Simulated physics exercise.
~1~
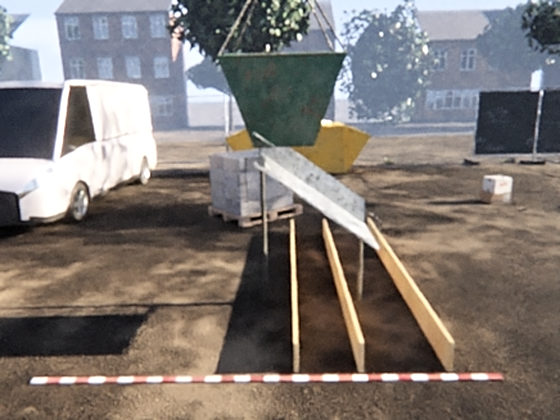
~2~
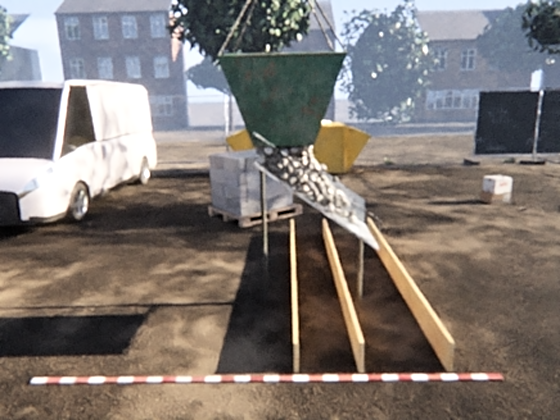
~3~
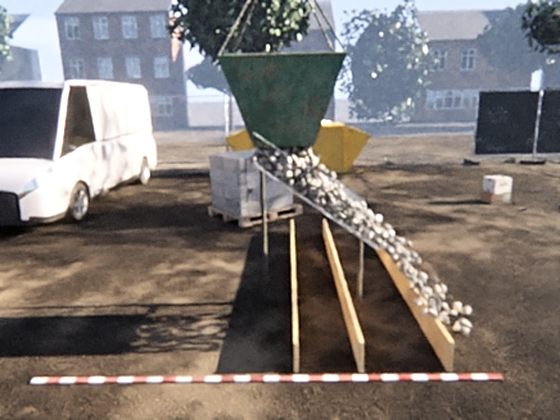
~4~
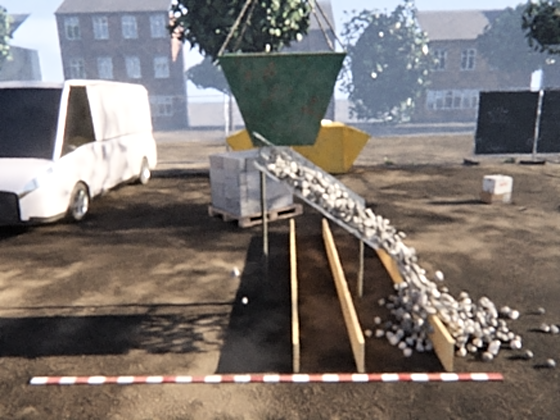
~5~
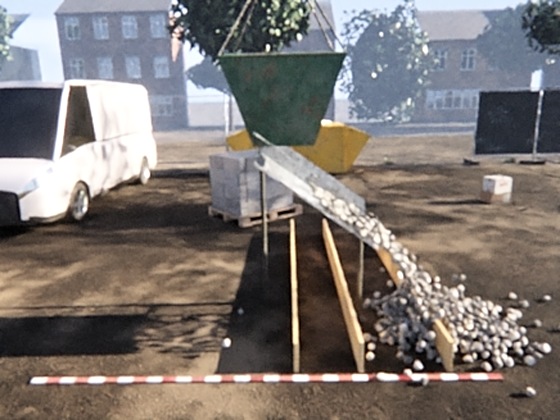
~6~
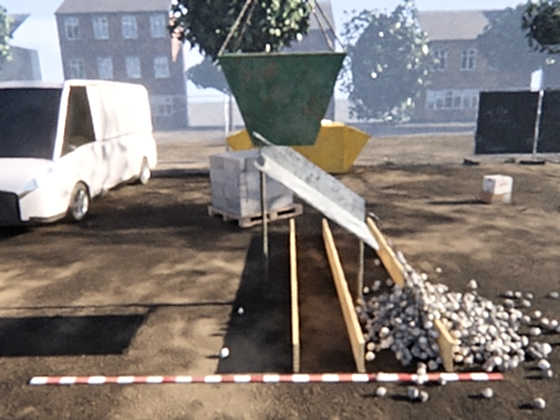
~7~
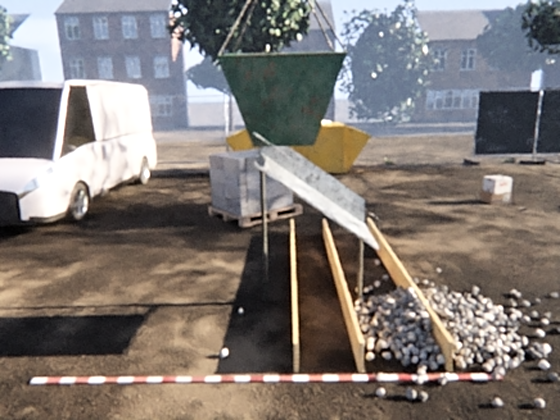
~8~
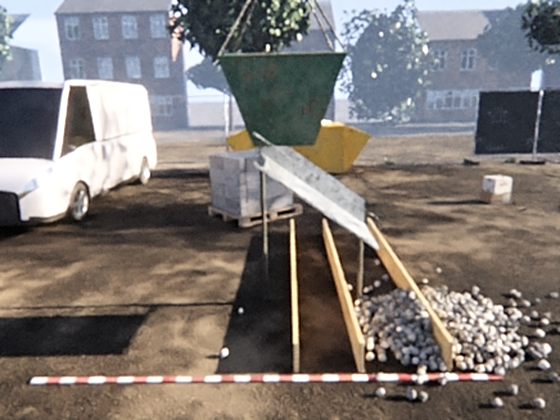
On a dirt building site, grey stones poured from a hanging green skip, slid down a sloping steel chute to the right and tumbled over the farthest wooden board, settling in a heap on both sides of it with a few scattered around.
